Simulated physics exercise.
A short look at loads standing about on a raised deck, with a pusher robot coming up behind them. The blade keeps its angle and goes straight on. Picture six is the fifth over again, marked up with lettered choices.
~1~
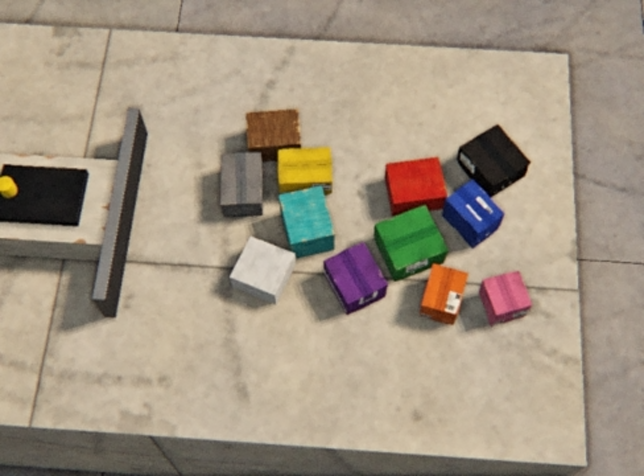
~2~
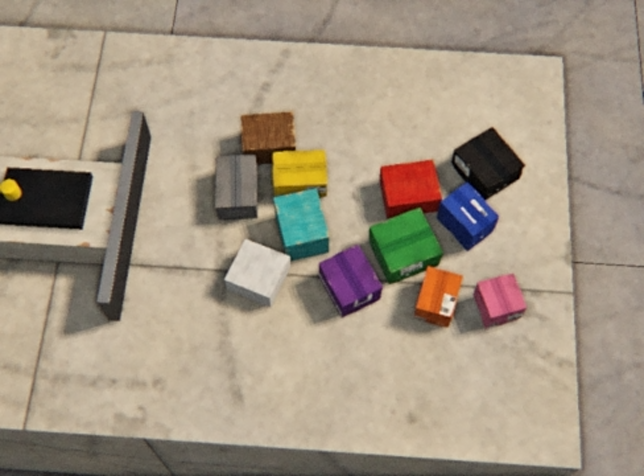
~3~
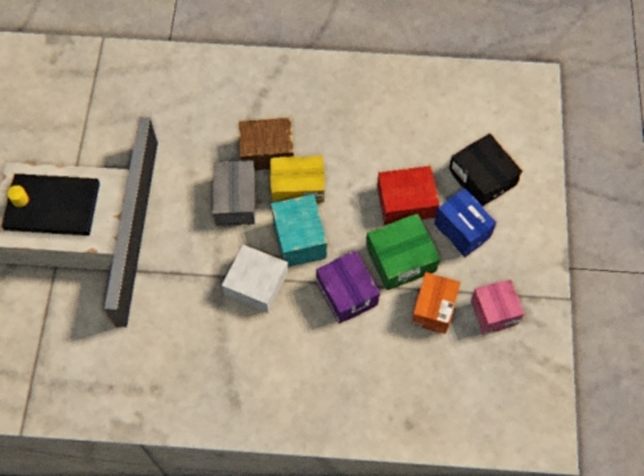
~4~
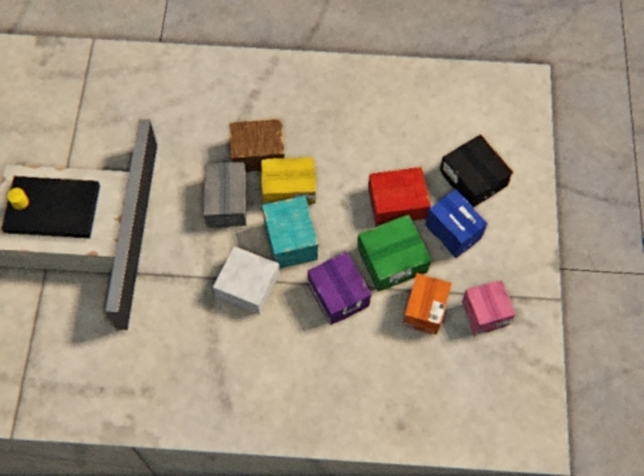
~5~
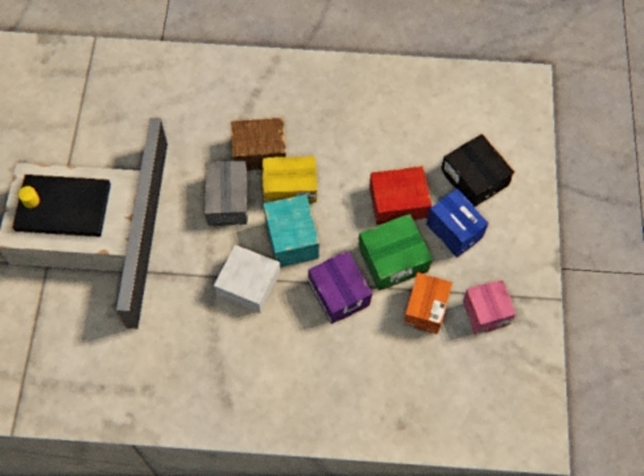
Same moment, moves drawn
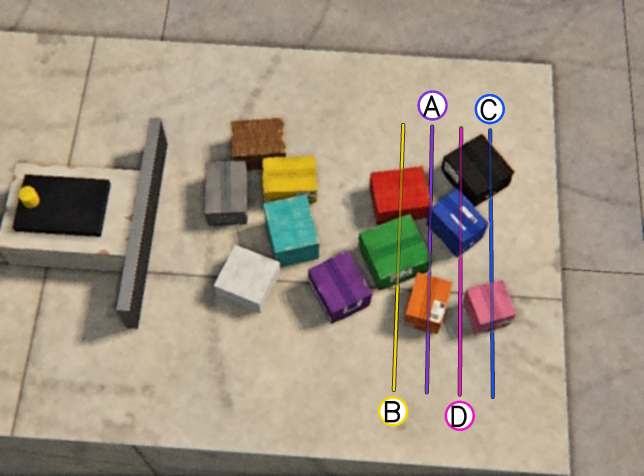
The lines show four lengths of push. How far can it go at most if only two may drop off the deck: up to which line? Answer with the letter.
Stop at A.
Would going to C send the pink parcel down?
Yes.
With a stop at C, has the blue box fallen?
Yes.
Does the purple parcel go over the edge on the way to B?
By then, no.
On the marked copy, A at (430, 251); B at (399, 249); C at (491, 255); D at (461, 253).
Following A. Soon after the start, robot (172, 212); brown crate (287, 147); white crate (271, 283).
Later, robot (276, 218); pink parcel (515, 303); blue box (507, 244).
In the end, robot (358, 224); blue box over the edge; pink parcel over the edge; two fallen.
As for the rest, B is within the limit but short; C drops seven; D drops four.
